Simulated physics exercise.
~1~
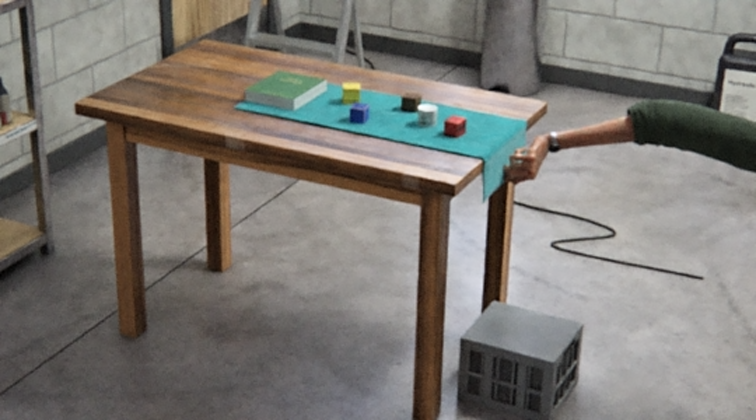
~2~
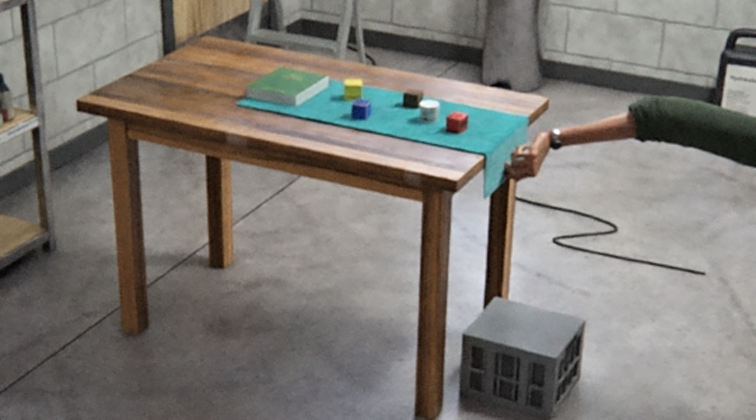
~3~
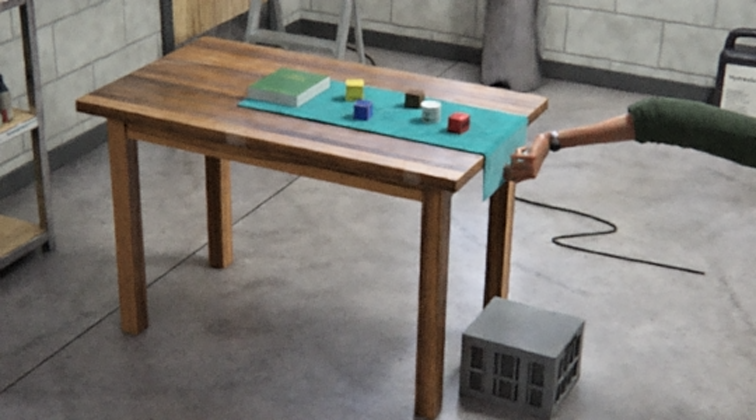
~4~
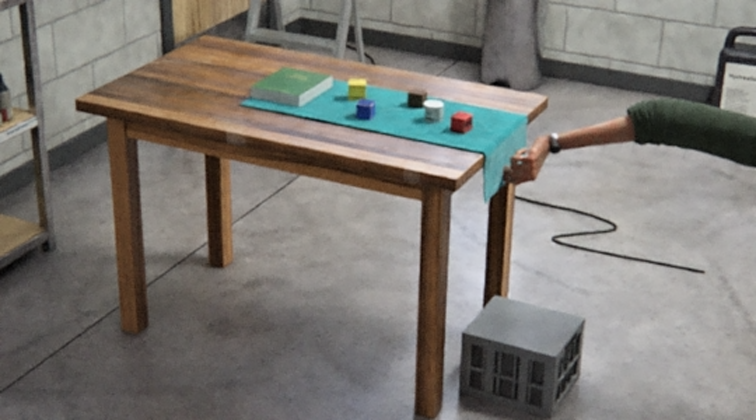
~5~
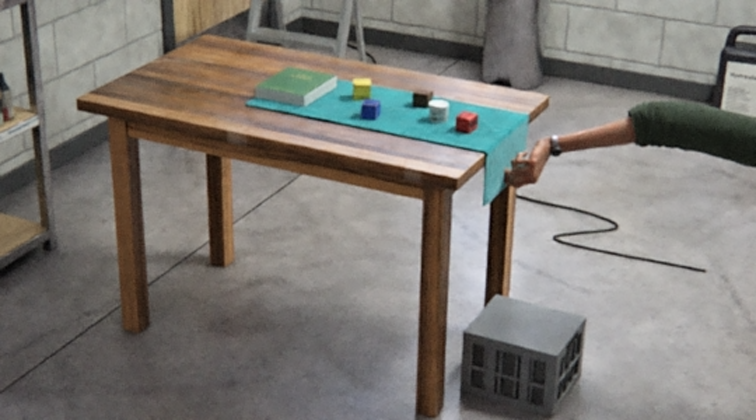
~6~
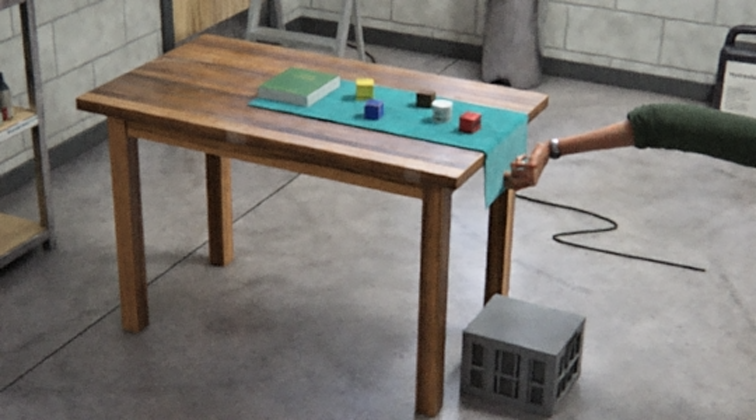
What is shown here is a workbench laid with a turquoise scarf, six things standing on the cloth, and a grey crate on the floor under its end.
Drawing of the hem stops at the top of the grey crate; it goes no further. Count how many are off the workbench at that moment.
Off the workbench: Four.
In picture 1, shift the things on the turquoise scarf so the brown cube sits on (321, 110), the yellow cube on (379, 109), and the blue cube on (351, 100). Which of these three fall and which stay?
Of the three, the brown cube stays aloft, the yellow cube ends off the top and the blue cube stays aloft.
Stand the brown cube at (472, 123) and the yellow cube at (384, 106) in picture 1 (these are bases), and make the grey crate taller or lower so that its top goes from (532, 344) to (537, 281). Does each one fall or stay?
Observed: Brown cube departs; yellow cube remains seated.
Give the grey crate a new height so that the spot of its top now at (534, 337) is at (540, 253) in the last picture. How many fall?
Count: 1.
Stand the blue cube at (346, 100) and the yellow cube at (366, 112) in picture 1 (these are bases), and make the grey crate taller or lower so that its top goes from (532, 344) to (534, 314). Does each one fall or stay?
Observed: Blue cube remains seated; yellow cube remains seated.
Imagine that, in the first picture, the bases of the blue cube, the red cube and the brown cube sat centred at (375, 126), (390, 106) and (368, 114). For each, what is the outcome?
Blue cube: Goes. Red cube: Goes. Brown cube: Goes.
Soon after, hem near (503, 233); red cube gone.
Then, hem near (503, 264); red cube and white pot gone.
Further on, hem near (502, 300); red cube, white pot and brown cube gone.
At rest, hem on the crate; red cube, white pot, brown cube and blue cube gone. It carries off four.
